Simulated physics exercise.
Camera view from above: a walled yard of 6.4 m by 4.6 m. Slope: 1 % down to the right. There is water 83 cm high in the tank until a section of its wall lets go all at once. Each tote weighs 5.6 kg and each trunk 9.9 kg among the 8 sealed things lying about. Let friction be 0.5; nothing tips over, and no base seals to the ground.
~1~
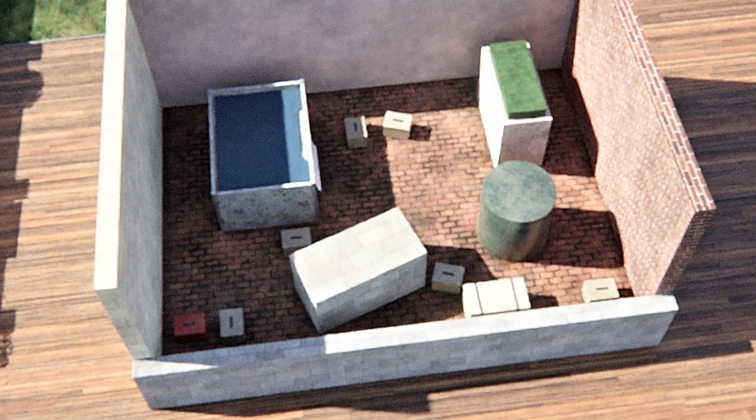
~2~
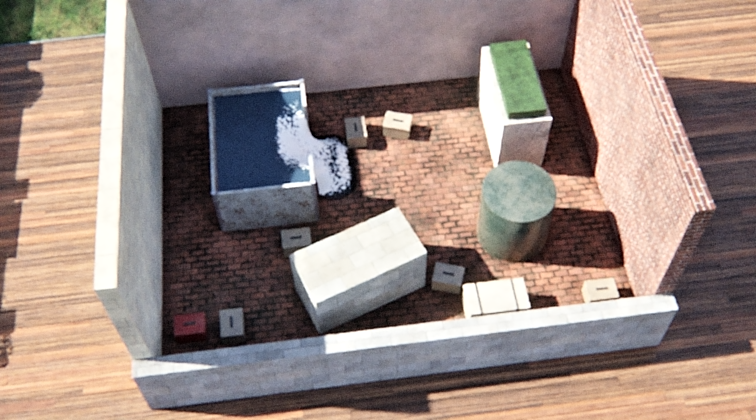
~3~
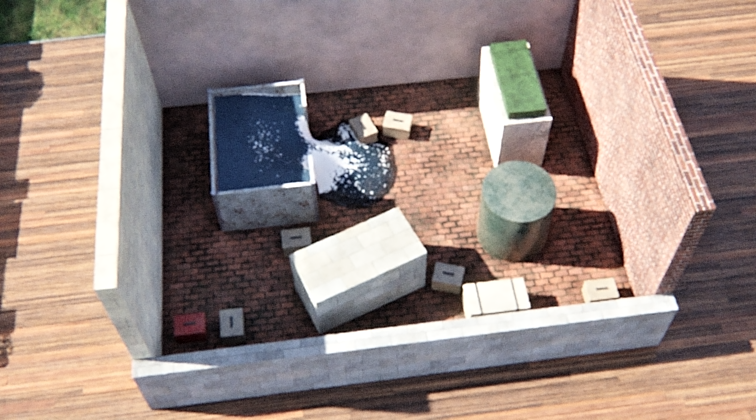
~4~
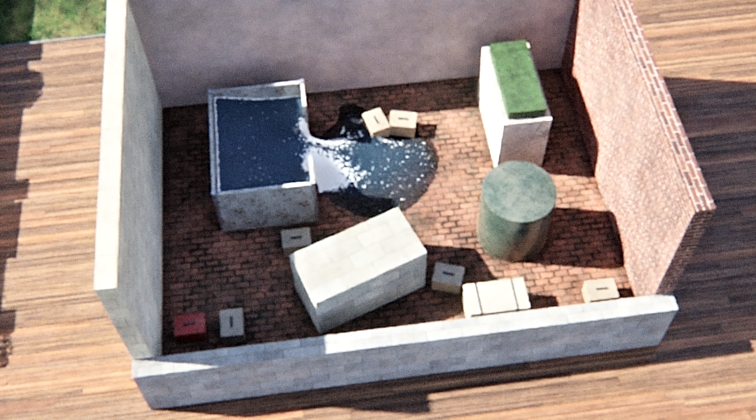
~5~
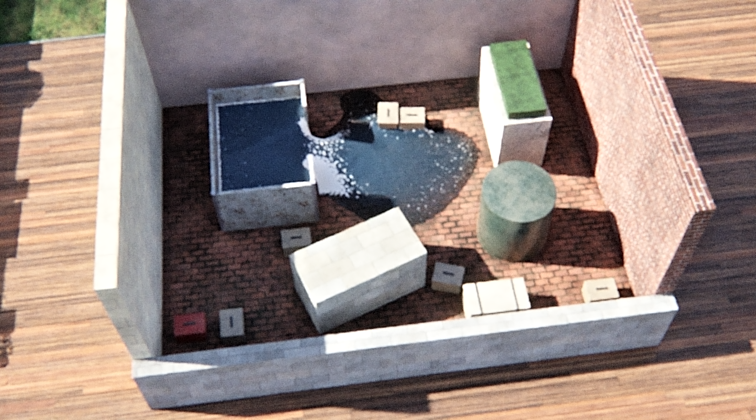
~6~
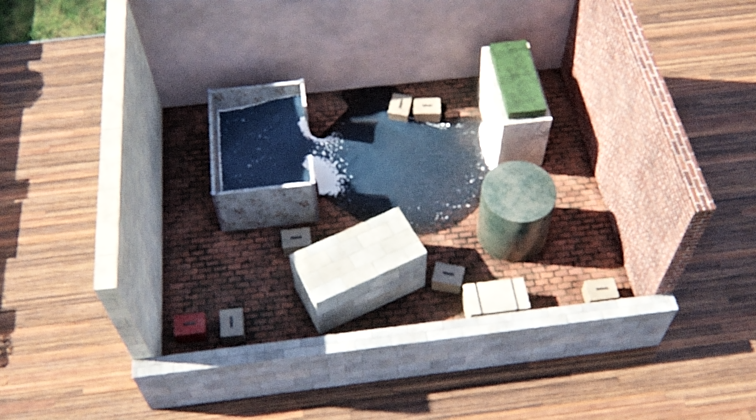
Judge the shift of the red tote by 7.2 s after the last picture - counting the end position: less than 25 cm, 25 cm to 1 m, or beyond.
Well, as for the red tote, it keeps to its starting spot.
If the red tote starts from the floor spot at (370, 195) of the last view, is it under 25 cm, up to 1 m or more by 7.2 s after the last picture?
Short answer: It drifts a great distance.
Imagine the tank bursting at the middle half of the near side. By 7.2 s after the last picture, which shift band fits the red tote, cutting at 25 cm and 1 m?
From there, the red tote gets swept far.
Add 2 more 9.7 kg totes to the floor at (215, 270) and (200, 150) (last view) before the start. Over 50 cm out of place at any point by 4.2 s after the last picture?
Respectively: Inside the limit and inside the limit.
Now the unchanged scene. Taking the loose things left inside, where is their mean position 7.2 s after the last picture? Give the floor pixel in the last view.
Centred roughly on (337, 251).
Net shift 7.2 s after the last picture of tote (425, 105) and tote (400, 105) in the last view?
Lab note - net shifts in turn: 140 cm; 80 cm.
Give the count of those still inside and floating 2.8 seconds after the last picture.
Count: 4.
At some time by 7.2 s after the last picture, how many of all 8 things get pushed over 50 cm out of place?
Result: 5.
Then, 0.9 s after the last picture the red tote is near (189, 324), 0.0 m from its start, aground; 2 afloat.
Then, 2.8 s after the last picture the red tote is near (189, 324), 0.0 m from its start, aground; 4 afloat.
Then, 4.8 s after the last picture the red tote is near (189, 324), 0.0 m from its start, aground; 5 afloat.
Then, 7.2 s after the last picture the red tote is near (189, 324), 0.0 m from its start, aground; 5 afloat.
